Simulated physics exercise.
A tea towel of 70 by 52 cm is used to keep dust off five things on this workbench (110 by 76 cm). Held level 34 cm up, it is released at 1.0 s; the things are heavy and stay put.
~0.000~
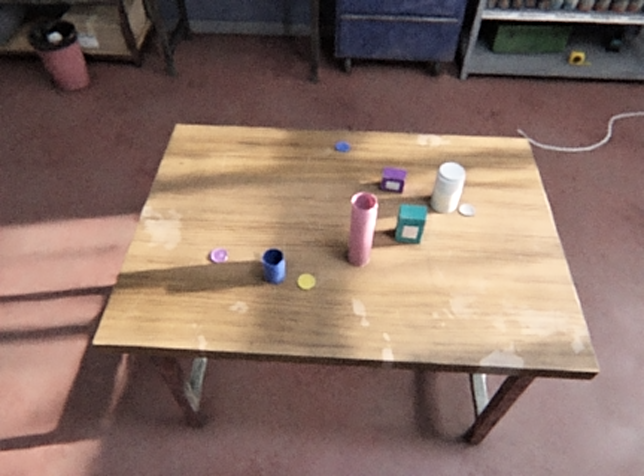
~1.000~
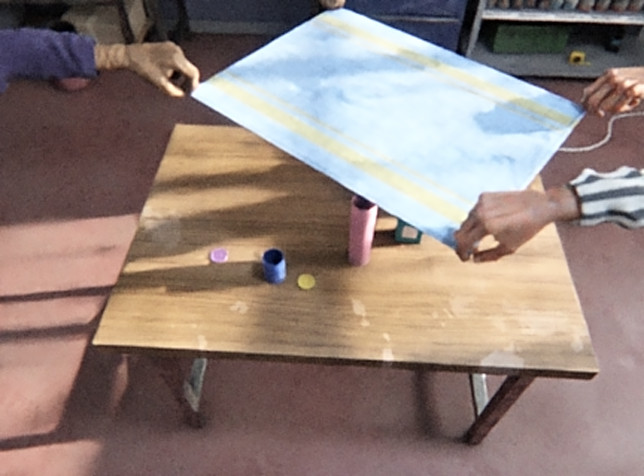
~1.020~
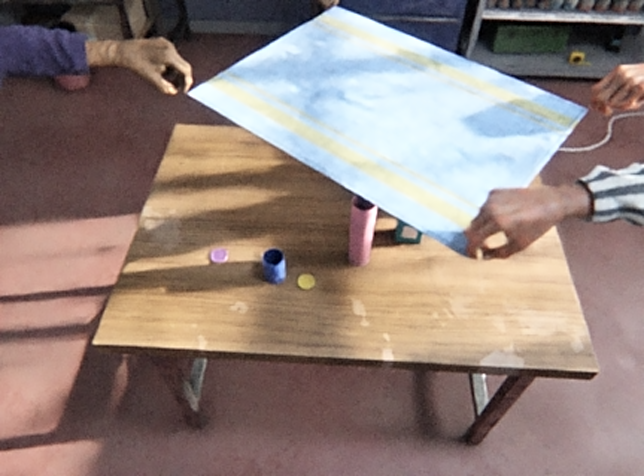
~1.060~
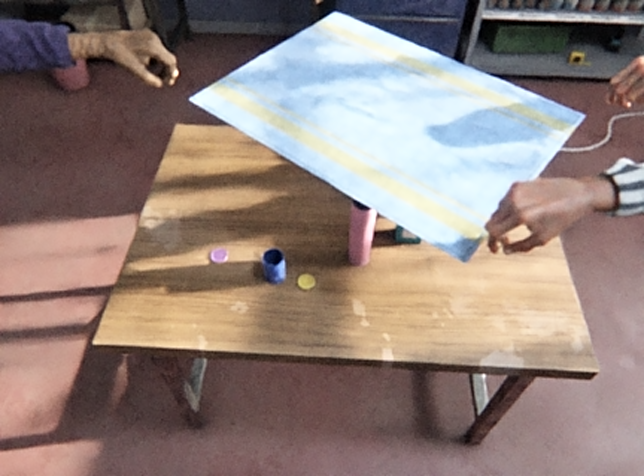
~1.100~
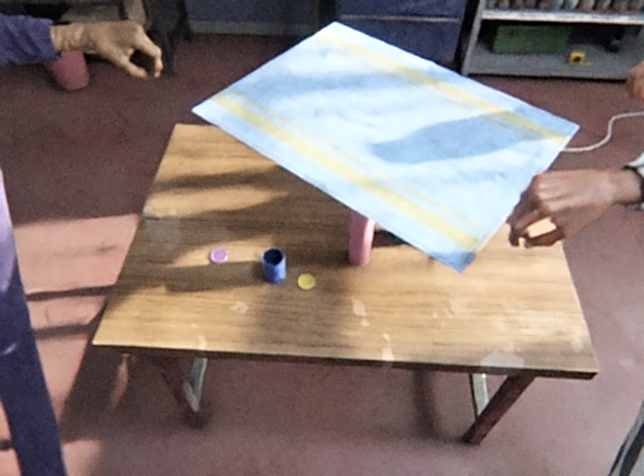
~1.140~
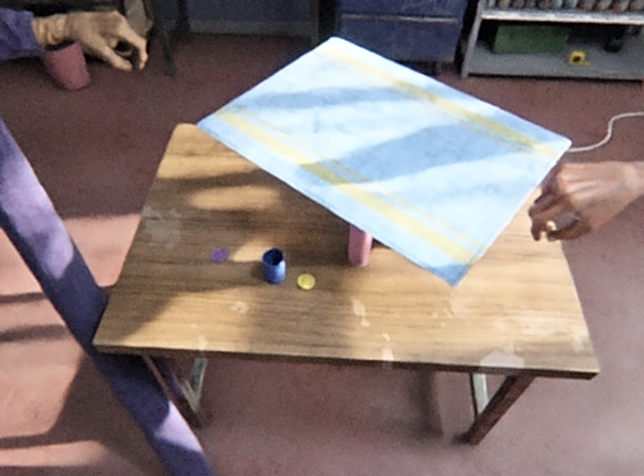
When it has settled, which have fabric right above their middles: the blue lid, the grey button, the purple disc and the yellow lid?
The blue lid is hidden from view, the grey button is hidden from view, the purple disc can be seen, the yellow lid can be seen.
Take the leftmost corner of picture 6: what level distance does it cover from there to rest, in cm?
Roughly 12 centimetres.
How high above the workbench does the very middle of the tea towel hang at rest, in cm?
Roughly 12 cm high.
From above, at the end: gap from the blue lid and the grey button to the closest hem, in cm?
First: Approx. 9 cm; second: Approx. 7 cm.
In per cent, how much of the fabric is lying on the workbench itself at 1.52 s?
I'd put it near 35 in a hundred.
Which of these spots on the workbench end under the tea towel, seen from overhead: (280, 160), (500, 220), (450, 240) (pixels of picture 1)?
Check, spot by spot: Clear / overlapped / overlapped.
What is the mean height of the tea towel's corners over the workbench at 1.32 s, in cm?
Roughly 0 centimetres up.
At 1.3 s, 30 % of it is down, spanning 74 by 62 cm, above blue lid, grey button.
At 1.5 s, 35 % of it is down, spanning 77 by 71 cm, above blue lid, grey button.
At 1.7 s, 35 % of it is down, spanning 76 by 66 cm, above blue lid, grey button.
At 1.9 s, 35 % of it is down, spanning 76 by 67 cm, above blue lid, grey button.
At 2.7 s, 35 % of it is down, spanning 76 by 64 cm, above blue lid, grey button.
